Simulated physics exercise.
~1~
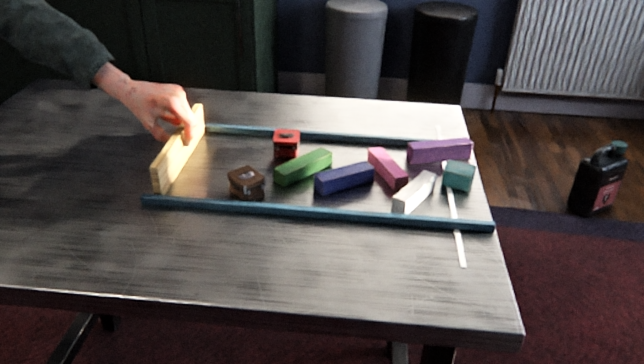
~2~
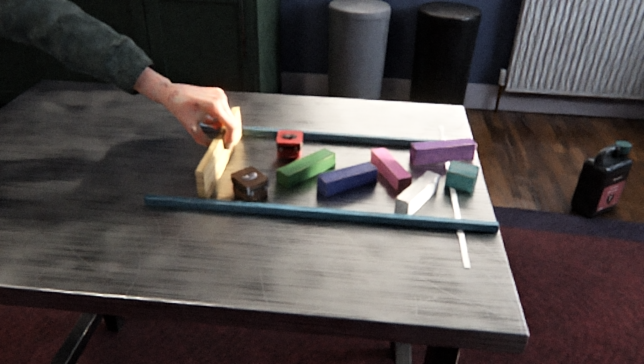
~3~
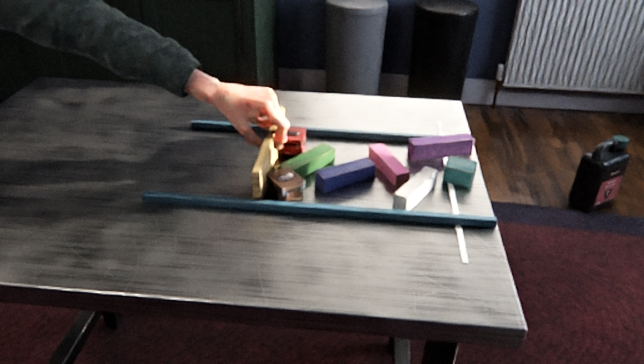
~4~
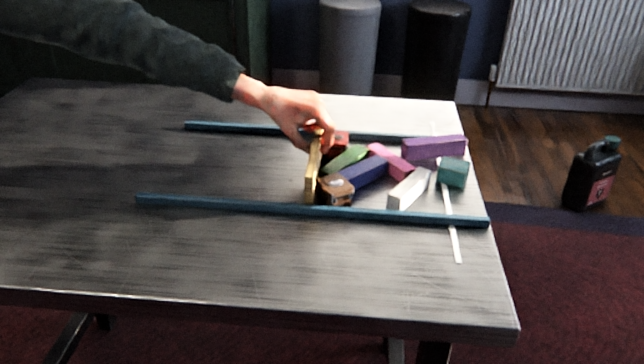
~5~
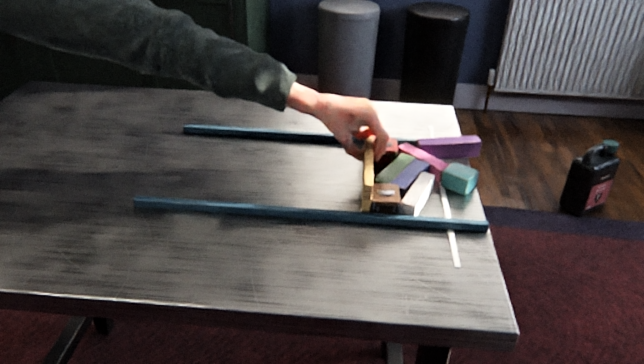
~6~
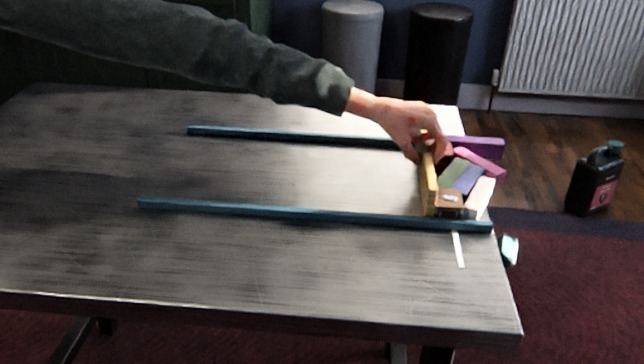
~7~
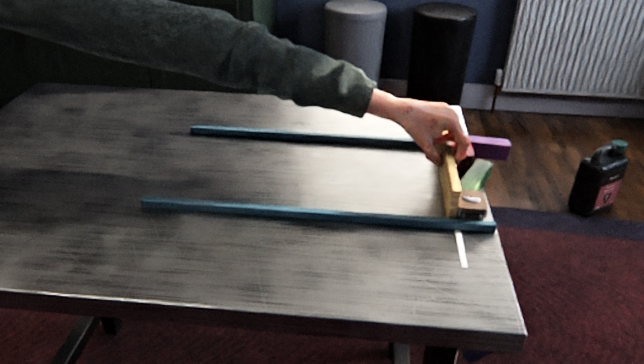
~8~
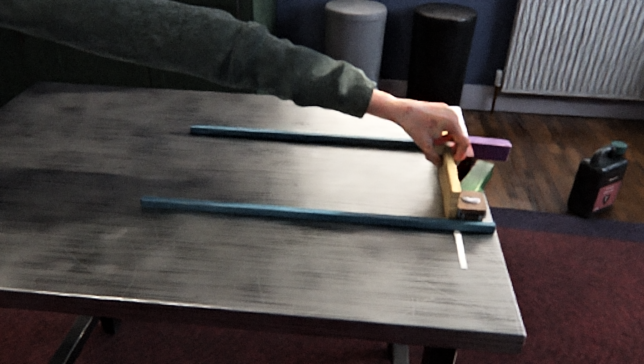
On a grey table in a dim room, a hand holds an upright pale board between two long blue-green rails, with a scatter of coloured pieces ahead of it. The hand slides the board right, gathering the brown, red and green pieces first, then the blue bar and pink stick. The bunched pieces press the white bar and turquoise block toward the edge. The turquoise block tumbles off, and the blue, white and pink pieces follow. The board stops near the tape, with the purple, green and brown pieces still at the edge.
